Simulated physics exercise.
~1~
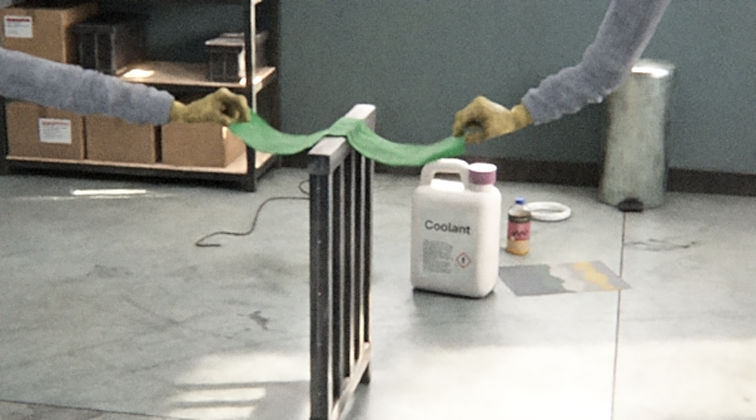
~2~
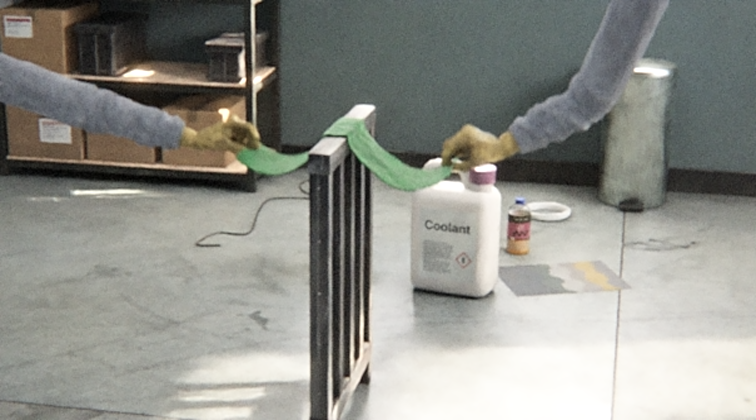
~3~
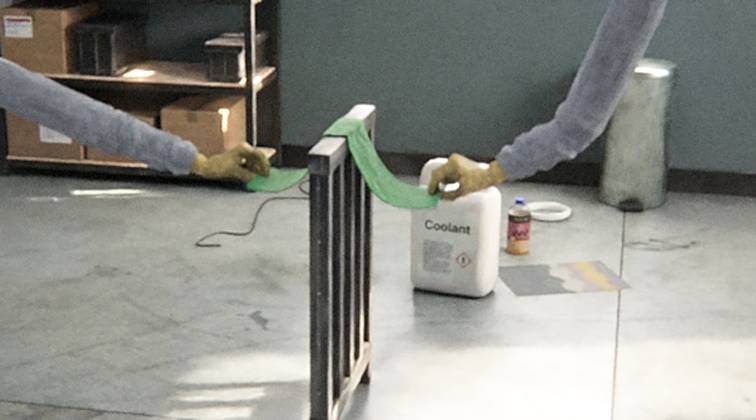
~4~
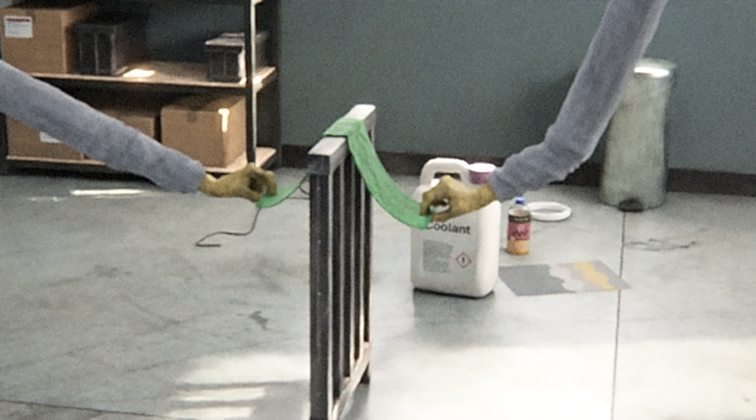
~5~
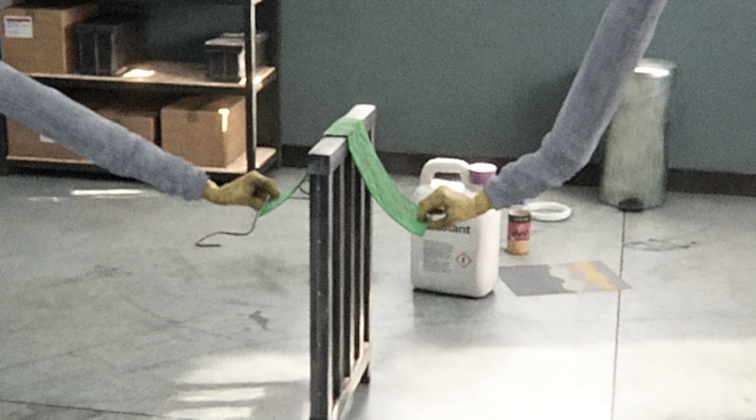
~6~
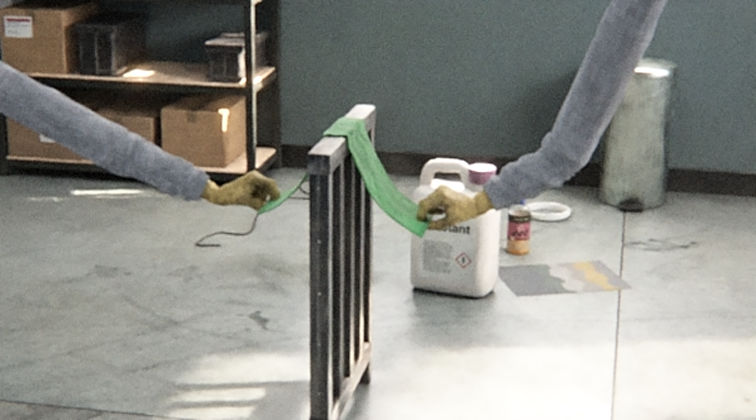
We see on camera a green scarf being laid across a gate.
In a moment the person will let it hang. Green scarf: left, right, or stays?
Remains draped.
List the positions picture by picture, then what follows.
The first frame shows left end (231, 131); right end (460, 155); top of the gate (319, 158).
The second frame shows left end (239, 162); right end (445, 179).
The third frame shows left end (250, 189); right end (432, 208); top of the gate (319, 158).
The fourth frame shows left end (259, 208); right end (421, 229).
The fifth frame shows left end (263, 215); right end (417, 235).
The sixth frame shows left end (262, 213); right end (417, 235); both sides about alike.
Then, 0.18 s past the final frame, scarf hanging on both sides, left end near (288, 221), right end near (407, 242).
Then, 0.28 s past the final frame, scarf hanging on both sides, left end near (322, 234), right end near (373, 250).
When it is over, scarf hanging on both sides, left end near (333, 235), right end near (355, 250). The green scarf hangs there.
